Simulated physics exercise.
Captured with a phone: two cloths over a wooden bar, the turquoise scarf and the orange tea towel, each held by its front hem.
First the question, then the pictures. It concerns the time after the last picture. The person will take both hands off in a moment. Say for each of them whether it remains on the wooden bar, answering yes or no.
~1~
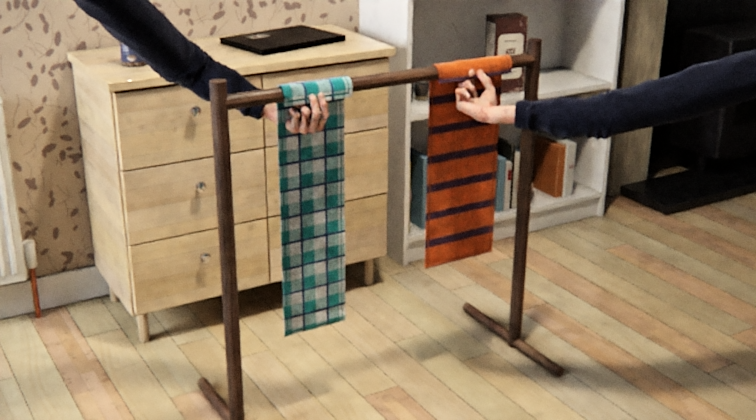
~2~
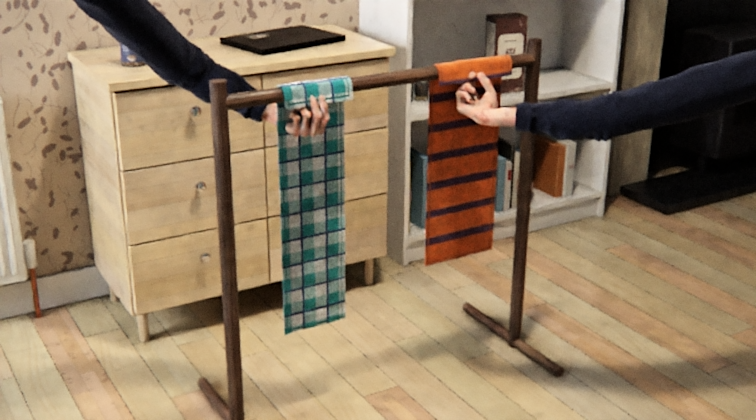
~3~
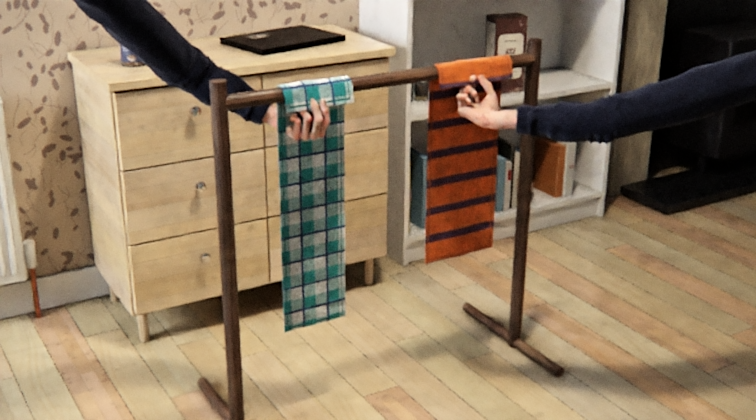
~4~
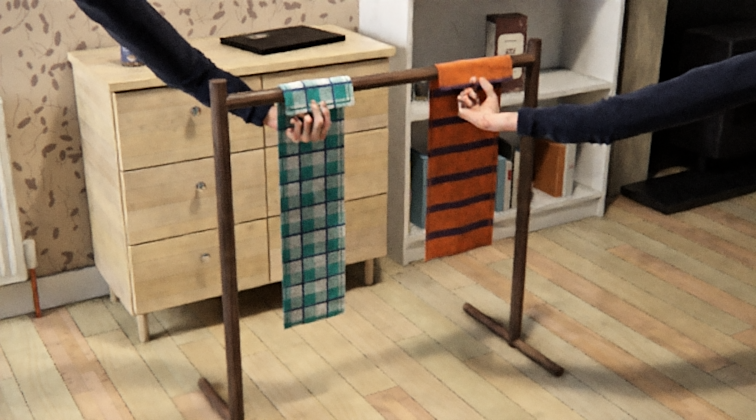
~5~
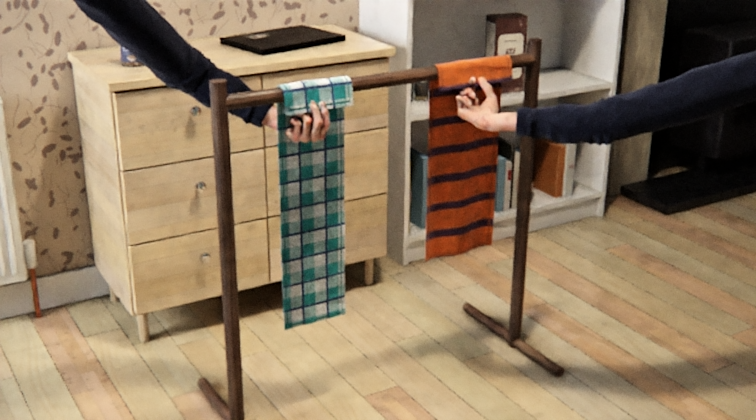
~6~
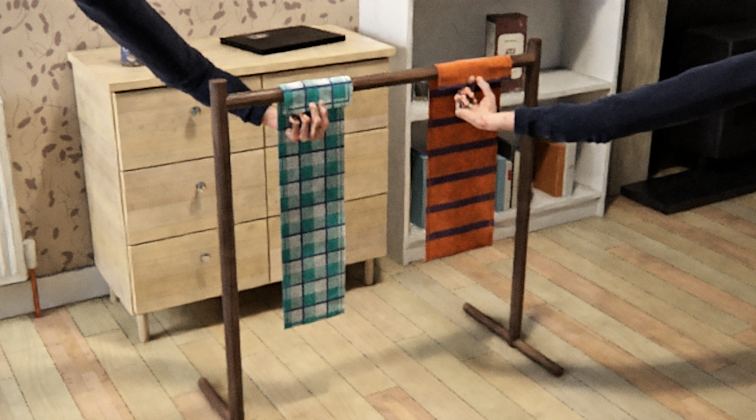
Turquoise scarf: No; orange tea towel: No.
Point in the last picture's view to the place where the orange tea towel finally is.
Approx. position: (454, 358).
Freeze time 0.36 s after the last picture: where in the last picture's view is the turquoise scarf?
Near (314, 284).
Then, 0.36 s on from there, scarf clear of the rail and dropping near (314, 284); tea towel clear of the rail and dropping near (459, 231).
Then, 0.60 s on from there, scarf in a heap on the floor near (316, 398); tea towel in a heap on the floor near (453, 354).
In the end, scarf in a heap on the floor near (314, 398); tea towel in a heap on the floor near (454, 358). The turquoise scarf is pulled off by its long side and the orange tea towel slides off.
